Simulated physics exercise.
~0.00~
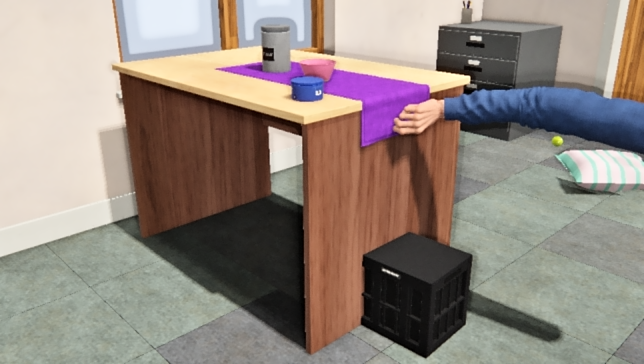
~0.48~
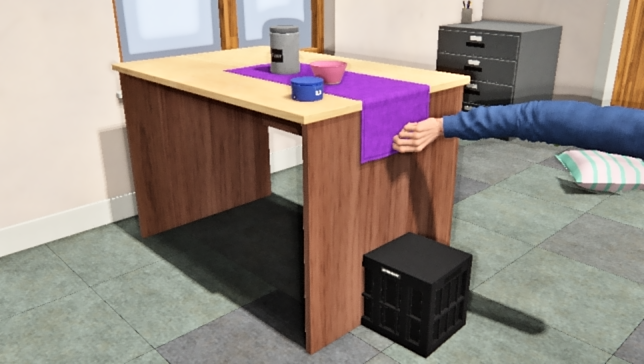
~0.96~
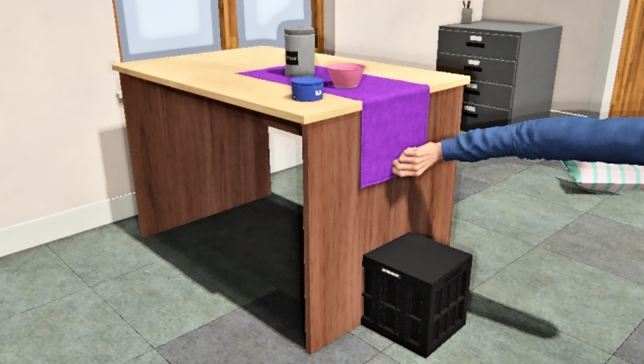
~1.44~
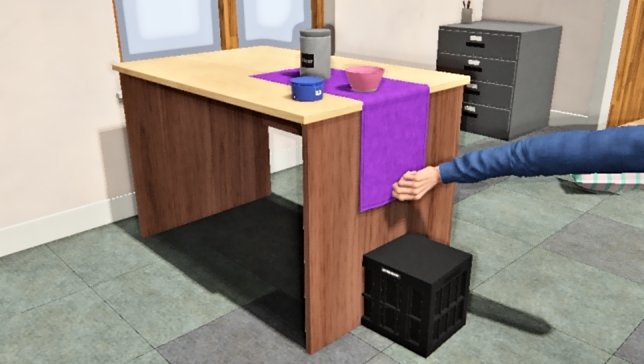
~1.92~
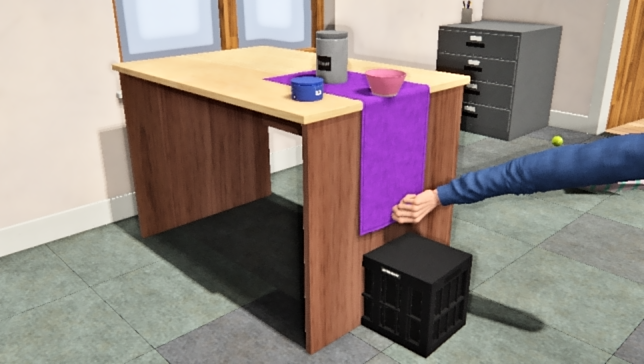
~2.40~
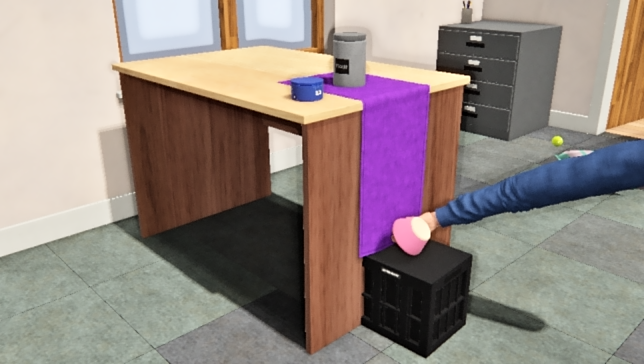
In a room with grey floor tiles, a wooden table holds a grey canister, a pink bowl and a blue tub, with a purple cloth hanging over its right end above a black crate. A hand in a blue sleeve grips the cloth's hem and draws it steadily downward. The canister and the bowl ride along toward the edge, while the blue tub stays where it is. The bowl reaches the end of the table and drops over, ending beside the hand near the crate's top. The hem is down at the crate, and the canister still stands upright on the table.
